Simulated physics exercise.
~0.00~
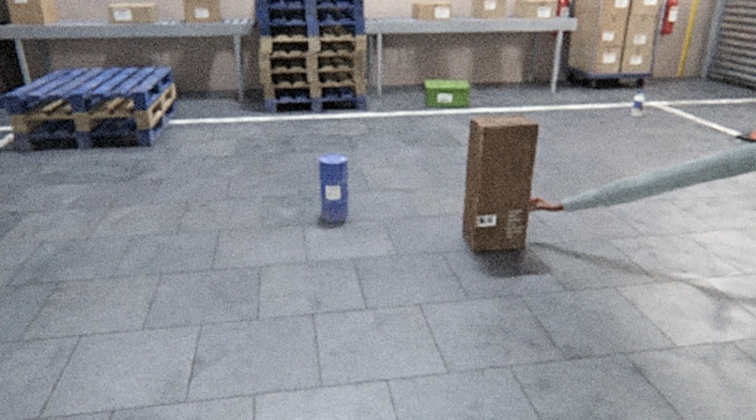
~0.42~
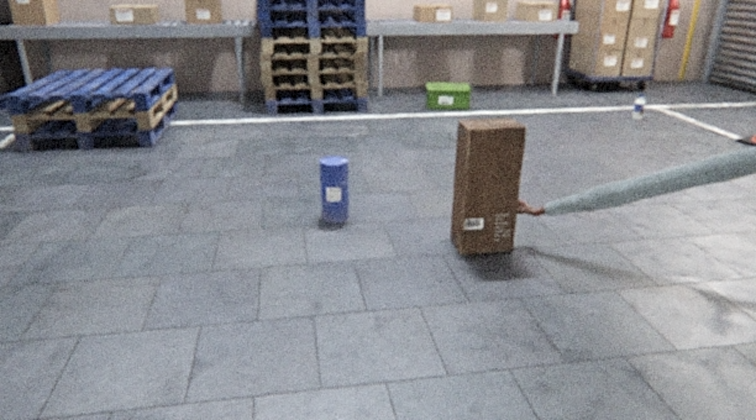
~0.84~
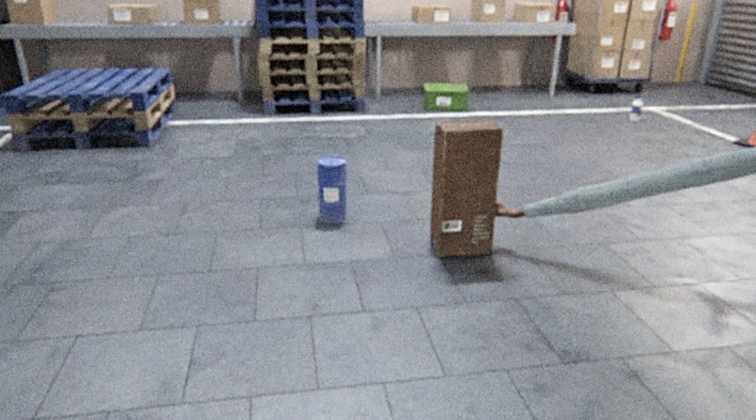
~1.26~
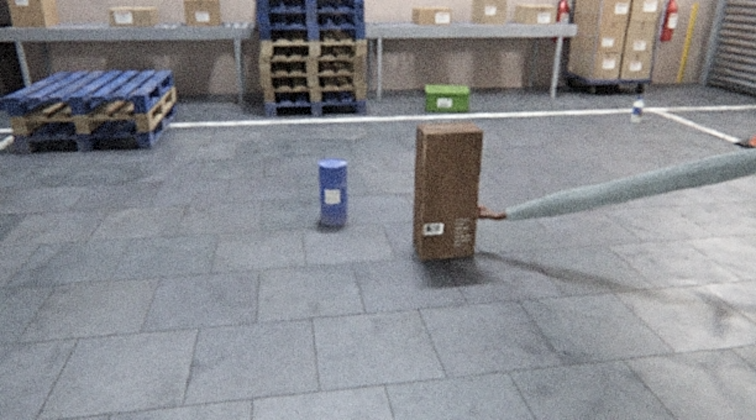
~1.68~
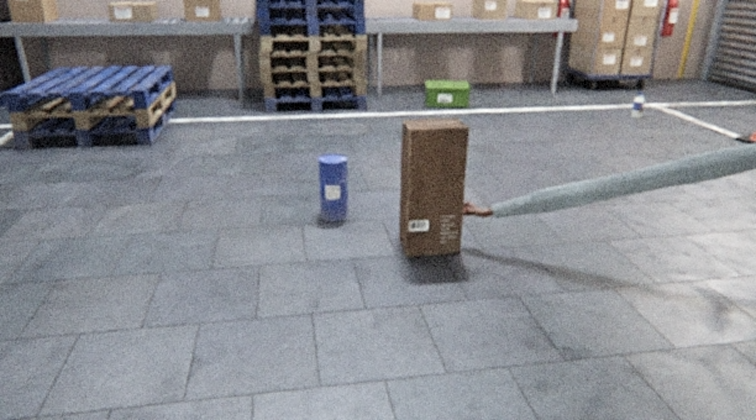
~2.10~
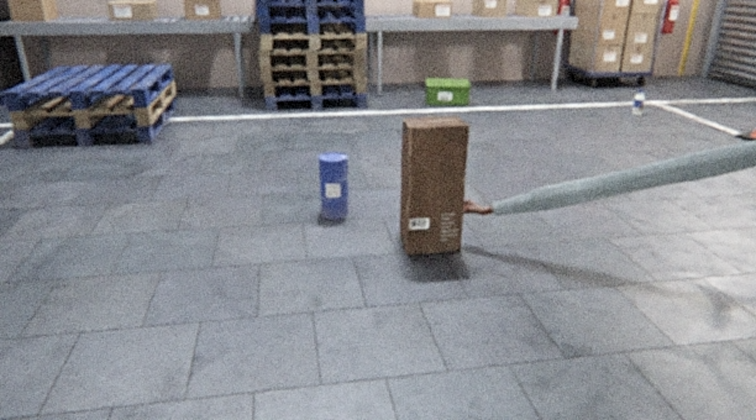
The clip opens on a grey tiled warehouse floor, where a tall brown box stands upright to the right of a blue canister, with pallets and shelves of boxes behind. An arm in a pale sleeve reaches in from the right, its fingers against the lower part of the box. The hand pushes gently, and the box slides left a little at a time, staying upright. It keeps moving toward the canister, which stays where it is. Finally the push halts, and the box stands still and upright, short of the canister, with the hand still beside it.
